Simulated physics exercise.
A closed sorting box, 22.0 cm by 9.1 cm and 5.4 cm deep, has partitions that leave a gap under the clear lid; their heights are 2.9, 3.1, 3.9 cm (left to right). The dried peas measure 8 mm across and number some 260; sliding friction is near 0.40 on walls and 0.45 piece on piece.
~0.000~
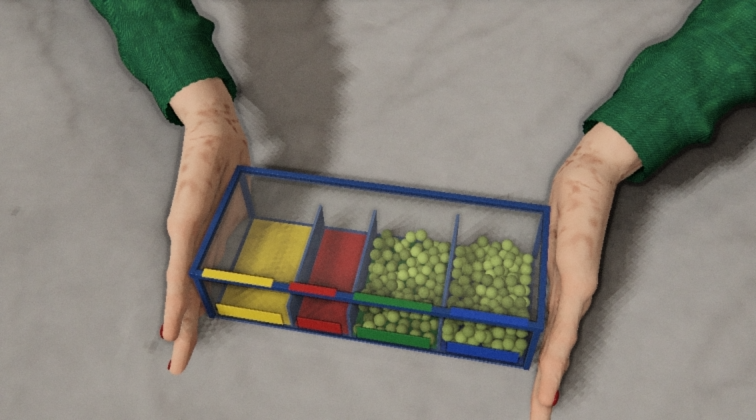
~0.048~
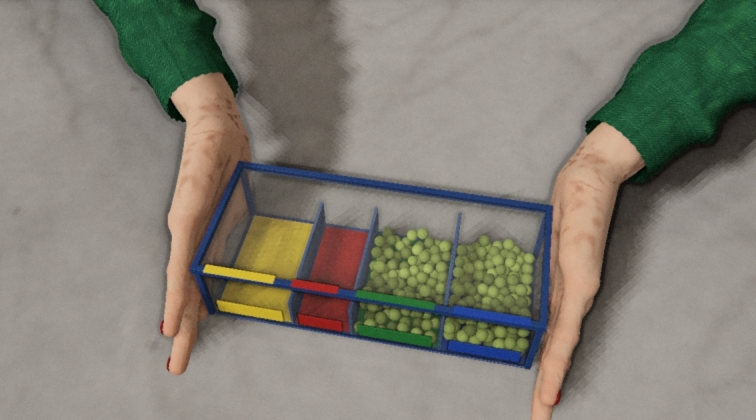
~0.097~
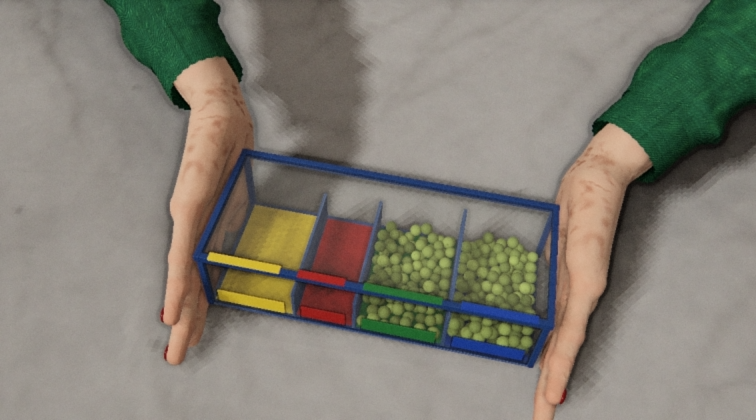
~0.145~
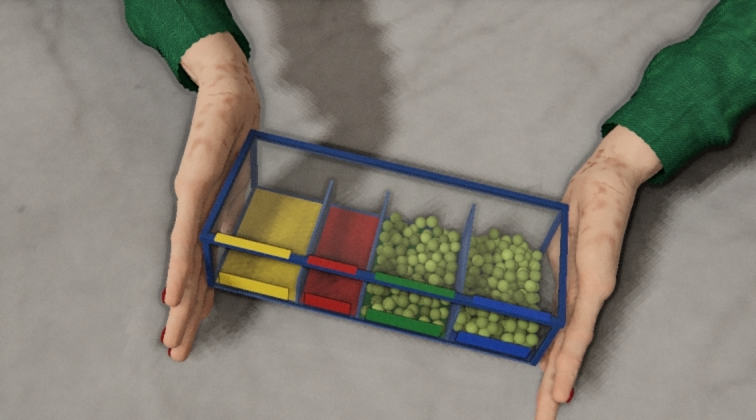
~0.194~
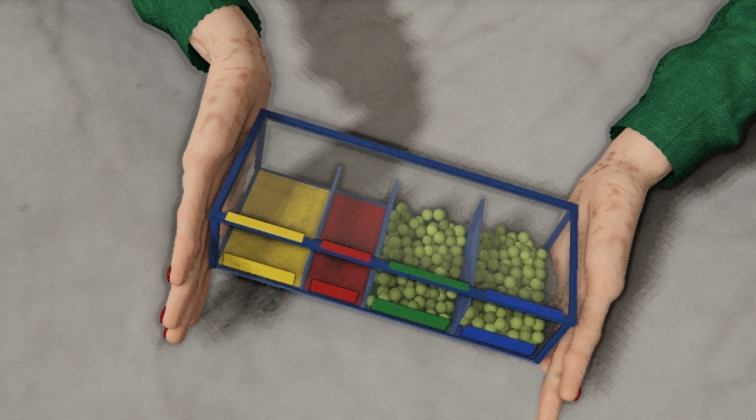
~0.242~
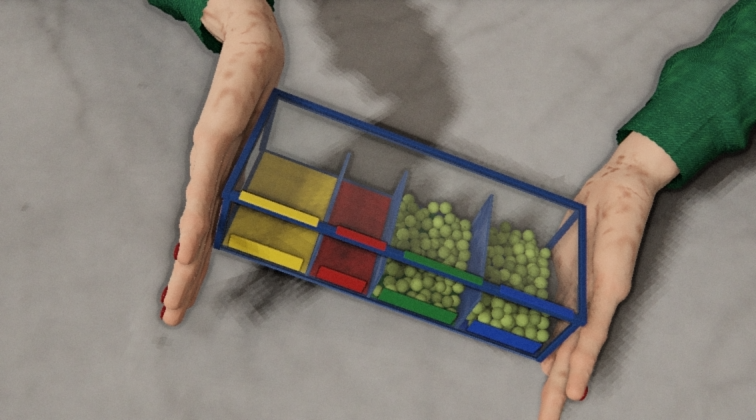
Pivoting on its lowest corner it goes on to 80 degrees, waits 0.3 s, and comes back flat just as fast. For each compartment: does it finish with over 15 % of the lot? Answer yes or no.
Red no, blue yes, green yes, yellow no.
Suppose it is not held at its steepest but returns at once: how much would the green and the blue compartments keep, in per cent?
Green 40; blue 60.
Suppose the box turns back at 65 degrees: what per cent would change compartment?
Some 0 per cent.
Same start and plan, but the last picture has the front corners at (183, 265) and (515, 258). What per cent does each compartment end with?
Red 0, blue 50, green 35, yellow 15.
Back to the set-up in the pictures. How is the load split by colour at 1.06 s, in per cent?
Red 0; blue 60; green 40; yellow 0.
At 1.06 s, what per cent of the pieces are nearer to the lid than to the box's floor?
About 20 per cent.
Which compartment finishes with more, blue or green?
The blue one has more.
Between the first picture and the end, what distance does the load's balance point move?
About 1.0 cm.
After 1.06 s, tilt 80 degrees; blue 60 %, green 40 %.
After 1.60 s, tilt 42 degrees; blue 60 %, green 40 %.
After 2.21 s, tilt 0 degrees; blue 60 %, green 40 %.
At rest (2.9 s), red 0 %, blue 60 %, green 40 %, yellow 0 %.
